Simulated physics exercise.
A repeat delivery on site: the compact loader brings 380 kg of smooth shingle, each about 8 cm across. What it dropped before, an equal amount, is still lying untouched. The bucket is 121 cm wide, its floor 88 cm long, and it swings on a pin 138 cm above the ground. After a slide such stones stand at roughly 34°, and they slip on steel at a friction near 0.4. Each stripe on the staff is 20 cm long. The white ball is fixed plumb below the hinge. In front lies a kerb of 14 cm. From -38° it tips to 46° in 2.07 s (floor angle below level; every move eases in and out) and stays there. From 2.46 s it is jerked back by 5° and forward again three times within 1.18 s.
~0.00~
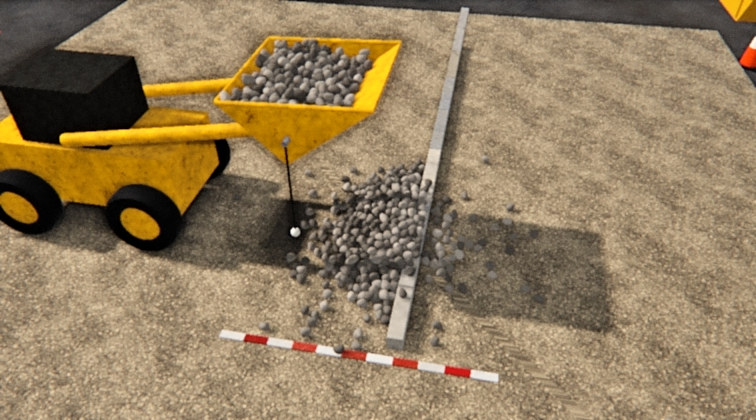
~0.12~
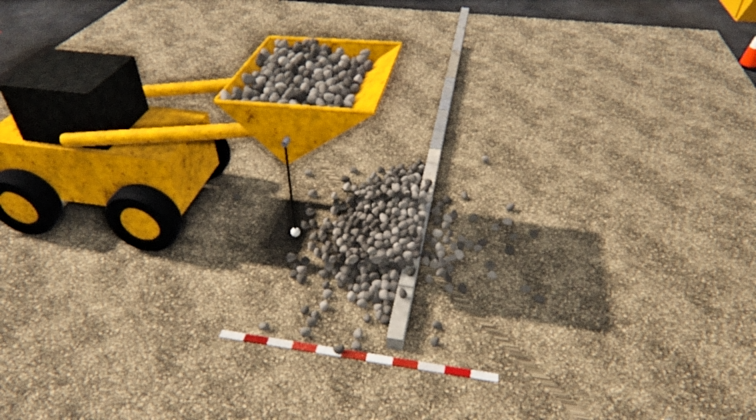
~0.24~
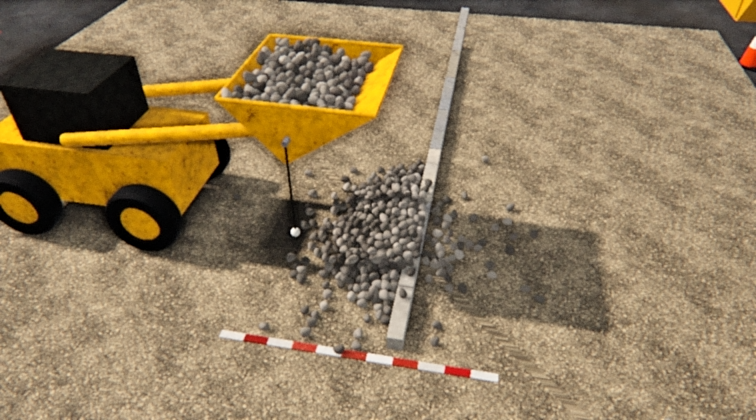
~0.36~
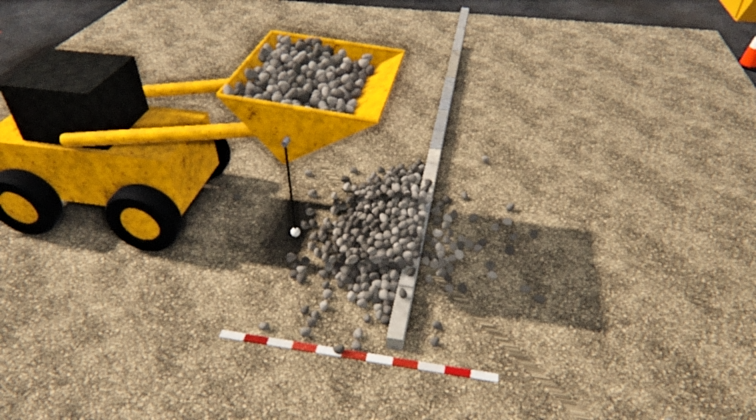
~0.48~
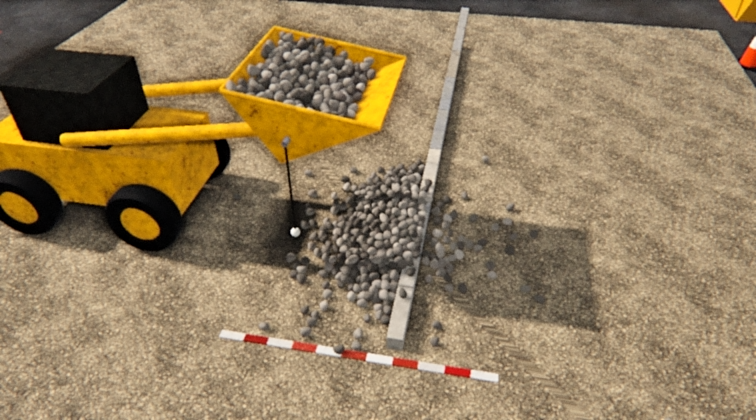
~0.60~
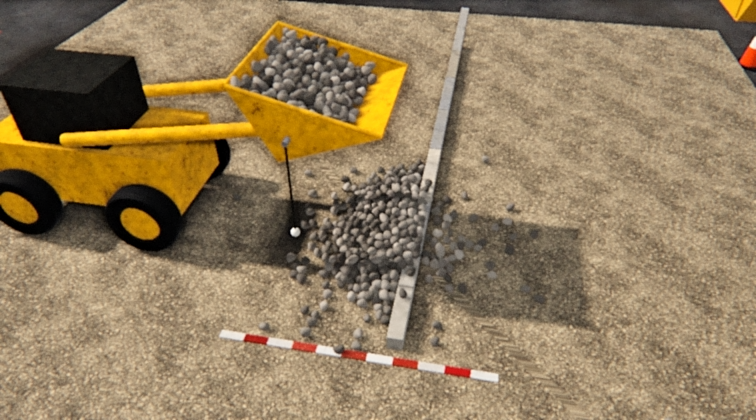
A yellow loader slowly tilts its bucket of grey stones forward above a stone pile.
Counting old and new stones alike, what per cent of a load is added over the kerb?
Some 50 per cent is added.
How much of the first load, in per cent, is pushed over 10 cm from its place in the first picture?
Roughly 25 per cent of them.
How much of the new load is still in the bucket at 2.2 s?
About 0 per cent.
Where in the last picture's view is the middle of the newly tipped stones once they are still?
Near (417, 228).
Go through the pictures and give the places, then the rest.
The first frame shows lip at (374, 111), floor tilted -38°, highest stones at (297, 51). The earlier load is highest near (403, 220), 26 cm above ground level, 90 % on this side of the kerb, 9 % over the kerb.
In the second frame, the bucket is at -37°, its lip at (374, 113); the top of the load is at (297, 51); the stones move at 0.1 m/s on average.
In the third frame, the bucket is at -35°, its lip at (376, 116); the top of the load is at (287, 52); the stones move at 0.1 m/s on average.
In the fourth frame, the bucket is at -31°, its lip at (378, 122); the top of the load is at (283, 48); the stones move at 0.1 m/s on average.
The fifth frame shows lip at (380, 129), floor tilted -27°, highest stones at (280, 47); the stones move at 0.2 m/s on average.
The sixth frame shows lip at (382, 138), floor tilted -21°, highest stones at (284, 44); the stones move at 0.2 m/s on average.
After 1.5 s the floor is at 33°; in per cent of one load, 84 in the bucket, 106 on this side of the kerb, 9 over the kerb; the foremost stones are at (534, 263).
After 2.2 s the floor is at 46°; in per cent of one load, 2 in the bucket, 156 on this side of the kerb, 41 over the kerb; the foremost stones are at (537, 269).
After 4.1 s the floor is at 46°; in per cent of one load, 0 in the bucket, 140 on this side of the kerb, 60 over the kerb; the foremost stones are at (577, 265).
After 6.8 s the floor is at 46°; in per cent of one load, 0 in the bucket, 140 on this side of the kerb, 60 over the kerb; the foremost stones are at (577, 265). Net gain over the kerb, 50.
